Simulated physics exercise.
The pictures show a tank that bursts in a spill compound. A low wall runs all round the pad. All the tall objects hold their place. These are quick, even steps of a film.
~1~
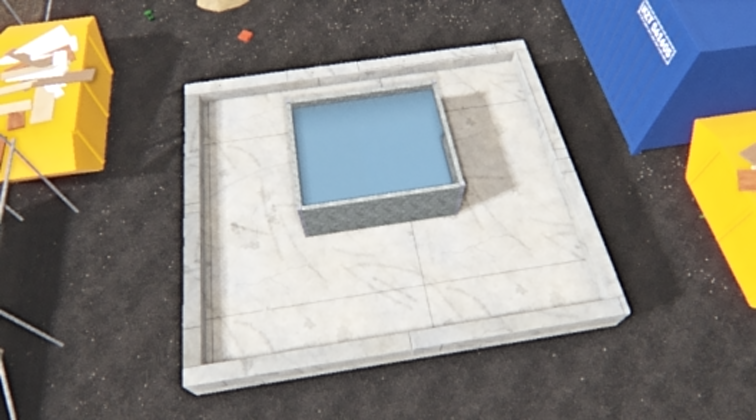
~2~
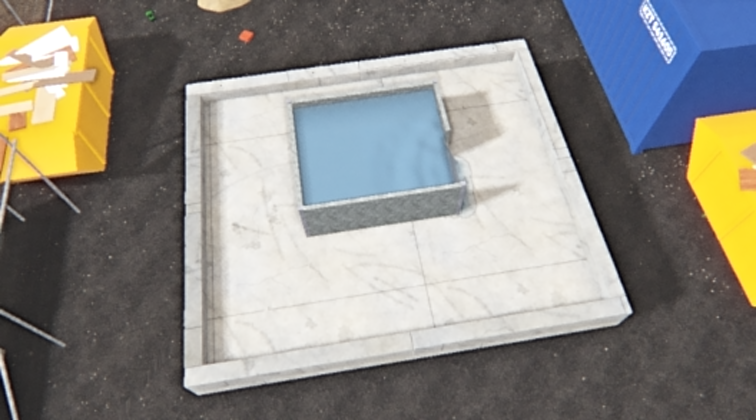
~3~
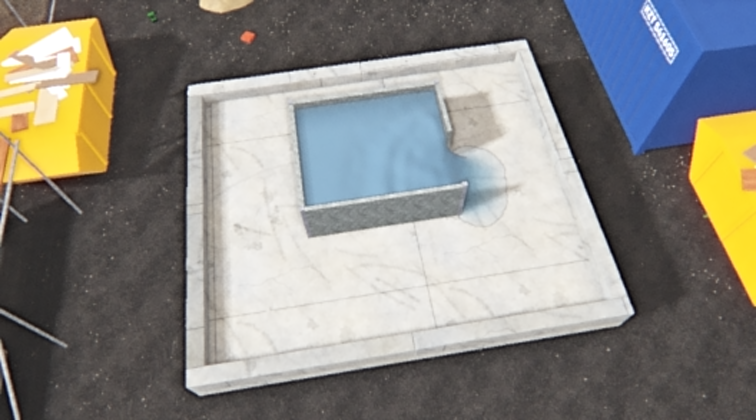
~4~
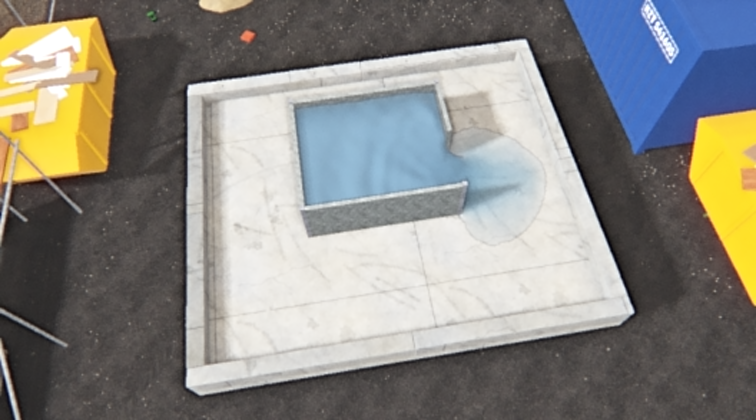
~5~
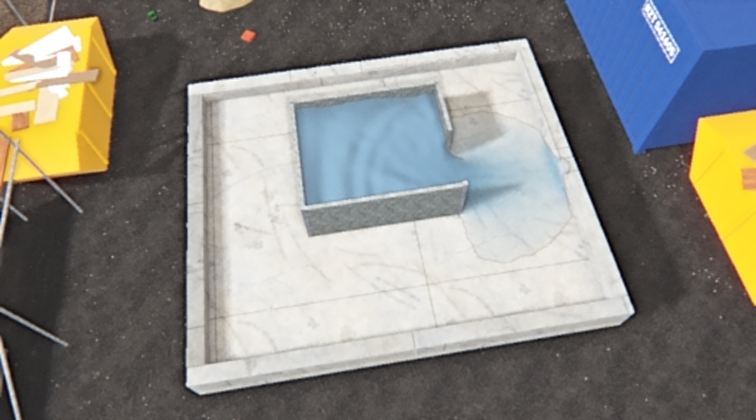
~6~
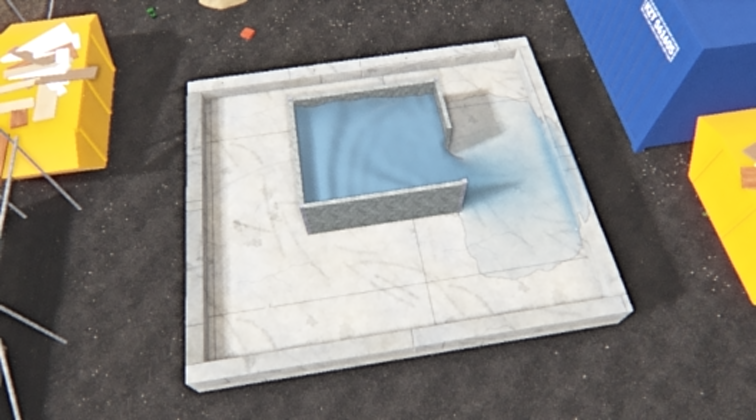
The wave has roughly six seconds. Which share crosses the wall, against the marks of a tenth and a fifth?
It loses from a tenth to a fifth.
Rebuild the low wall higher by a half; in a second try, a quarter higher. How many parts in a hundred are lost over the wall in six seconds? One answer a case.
Roughly 2 per cent, then 6 per cent.
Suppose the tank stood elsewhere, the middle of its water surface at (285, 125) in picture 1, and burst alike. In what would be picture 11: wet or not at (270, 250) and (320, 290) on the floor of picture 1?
One after the other: Clear, no water.
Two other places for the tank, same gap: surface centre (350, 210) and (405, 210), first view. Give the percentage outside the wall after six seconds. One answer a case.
Near 12 and 22 in a hundred.
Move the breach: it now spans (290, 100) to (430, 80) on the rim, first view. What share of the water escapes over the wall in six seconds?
Some 32 per cent.
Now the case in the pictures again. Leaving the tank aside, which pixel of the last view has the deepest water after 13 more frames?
Around (601, 302).
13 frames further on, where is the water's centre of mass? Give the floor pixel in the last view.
Near (434, 179).
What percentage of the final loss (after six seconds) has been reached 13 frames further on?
Some 70 per cent.
A moment on, water covers 25 % of the floor; the low wall has let 0 % over.
Next, water covers 25 % of the floor; the low wall has let 1 % over.
Then, water covers 40 % of the floor; the low wall has let 10 % over.
Later, water covers 75 % of the floor; the low wall has let 14 % over.
In the end, water covers 85 % of the floor; the low wall has let 14 % over.
